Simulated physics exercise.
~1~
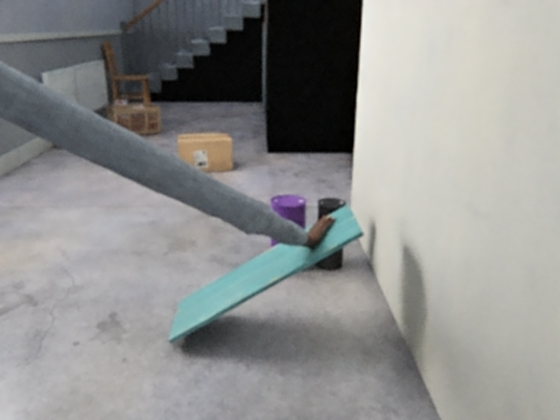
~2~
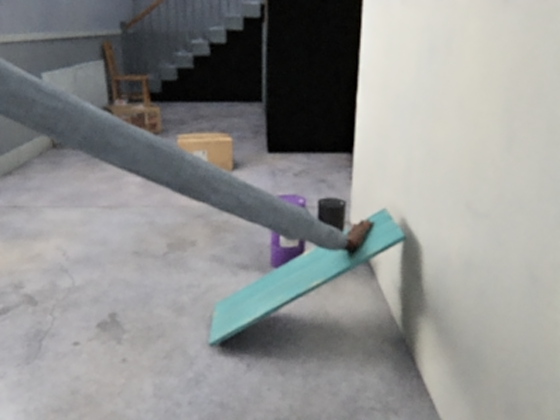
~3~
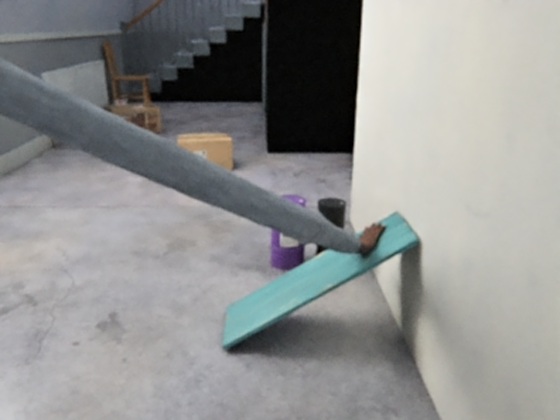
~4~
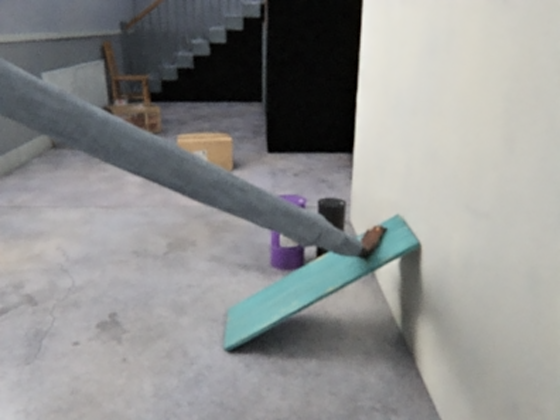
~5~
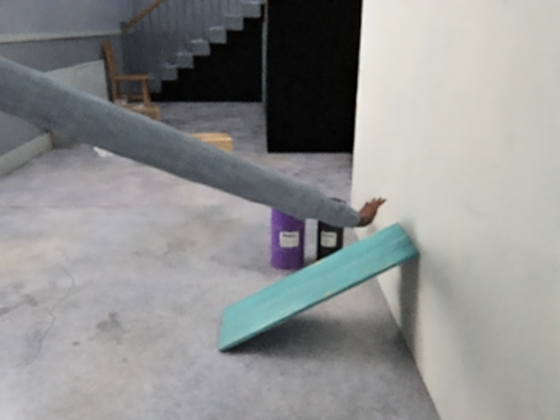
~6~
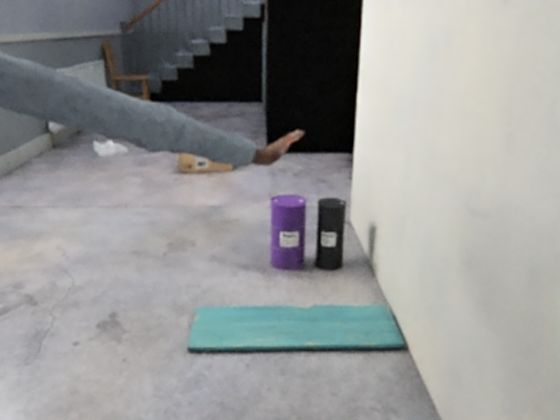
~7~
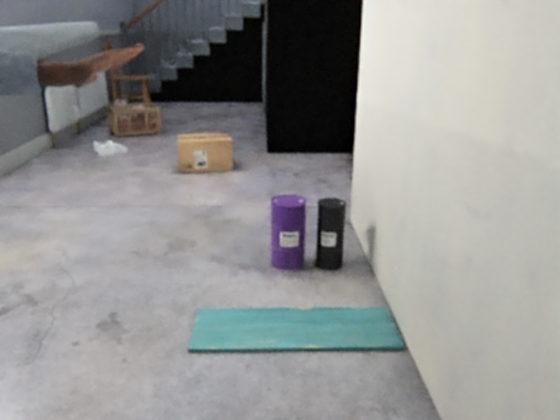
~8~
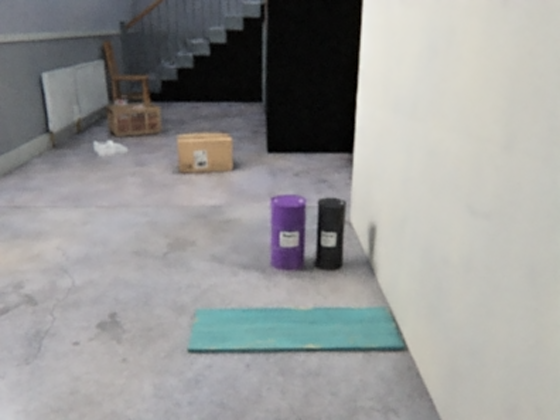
A hand leaning a turquoise board against a wall and letting go, the board slipping down to lie on the floor.
